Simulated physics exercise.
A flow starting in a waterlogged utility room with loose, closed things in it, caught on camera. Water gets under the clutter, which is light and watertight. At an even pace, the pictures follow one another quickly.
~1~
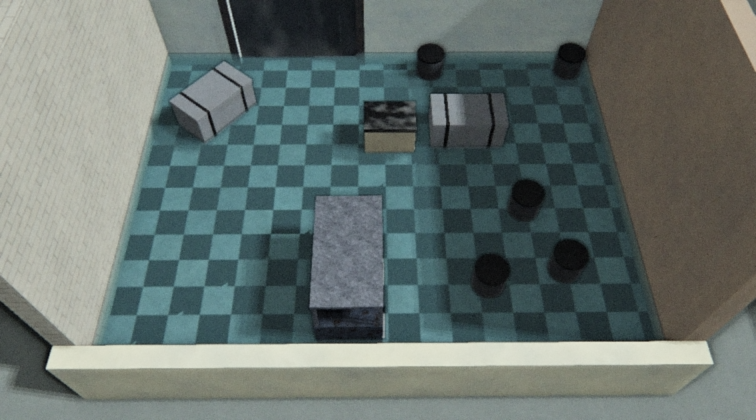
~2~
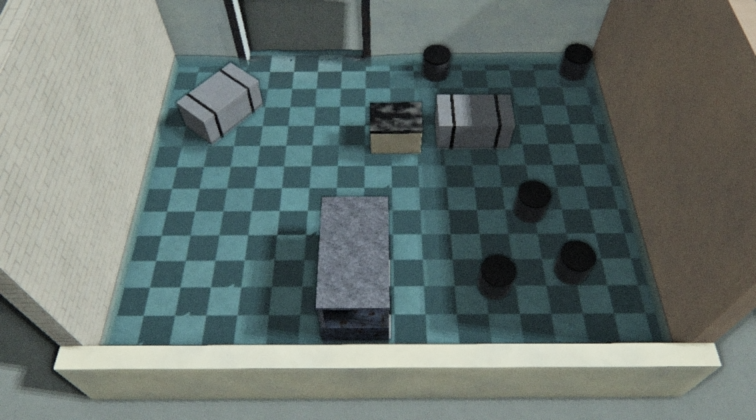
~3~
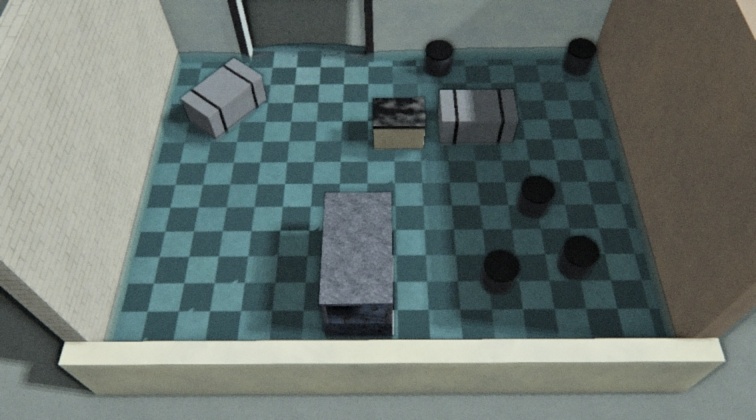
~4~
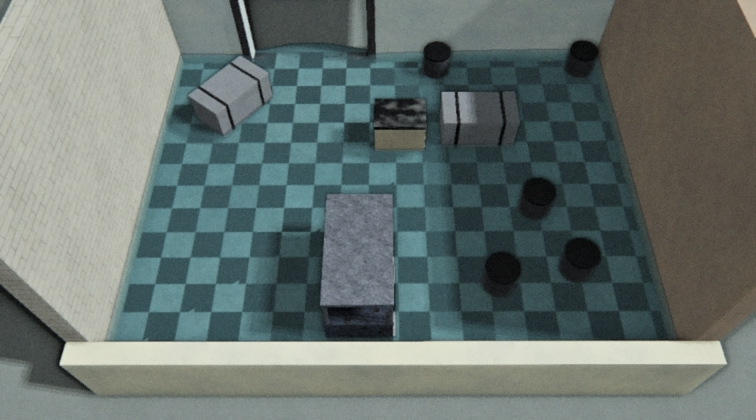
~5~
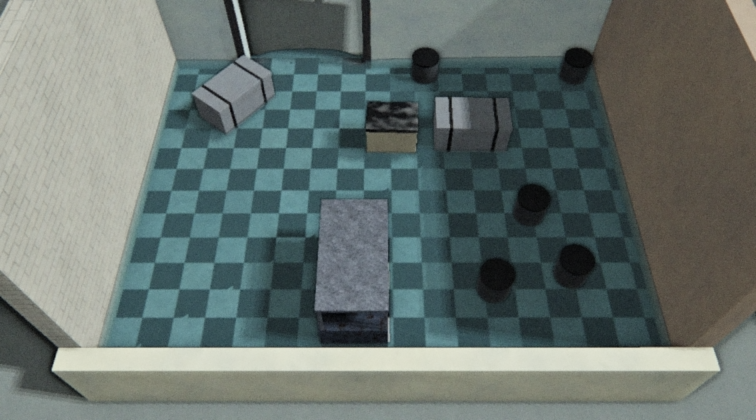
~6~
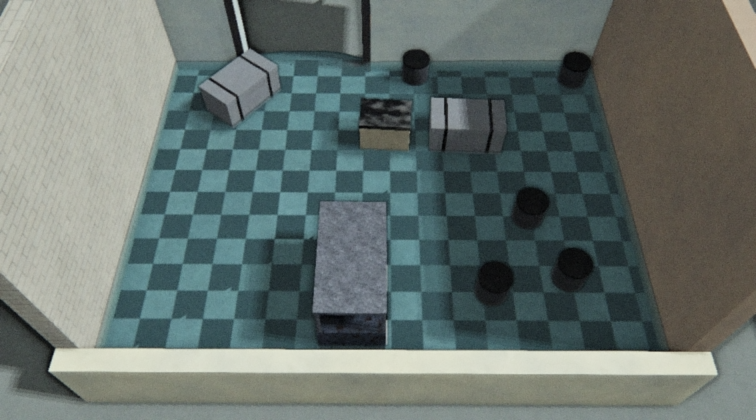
A grey strapped trunk drifts slightly right, then a dark pail shifts slightly left.
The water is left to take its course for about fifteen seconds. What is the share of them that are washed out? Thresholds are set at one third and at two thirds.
I would say one third up to two thirds.
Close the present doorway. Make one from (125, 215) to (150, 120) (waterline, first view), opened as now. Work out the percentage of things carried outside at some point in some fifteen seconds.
Something like 20 percent.
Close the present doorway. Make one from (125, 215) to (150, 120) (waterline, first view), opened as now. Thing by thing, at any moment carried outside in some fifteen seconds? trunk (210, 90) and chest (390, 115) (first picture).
Swept away, then swept away.
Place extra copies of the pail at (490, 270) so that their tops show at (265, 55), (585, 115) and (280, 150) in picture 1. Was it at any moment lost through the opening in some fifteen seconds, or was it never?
First copy escapes, second copy doesn't escape, third copy escapes.
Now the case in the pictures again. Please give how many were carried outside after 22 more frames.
That comes to 4.
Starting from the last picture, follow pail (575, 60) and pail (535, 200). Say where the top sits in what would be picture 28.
Roughly (547, 58) and (468, 150).
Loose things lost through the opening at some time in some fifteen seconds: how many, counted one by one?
Result - 4.
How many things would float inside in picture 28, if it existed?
4 in all.
A moment on, 0 of 8 are out; 8 afloat.
Next, 3 of 8 are out; 5 afloat.
Later, 4 of 8 are out; 4 afloat.
In the end, 4 of 8 are out; 4 afloat.
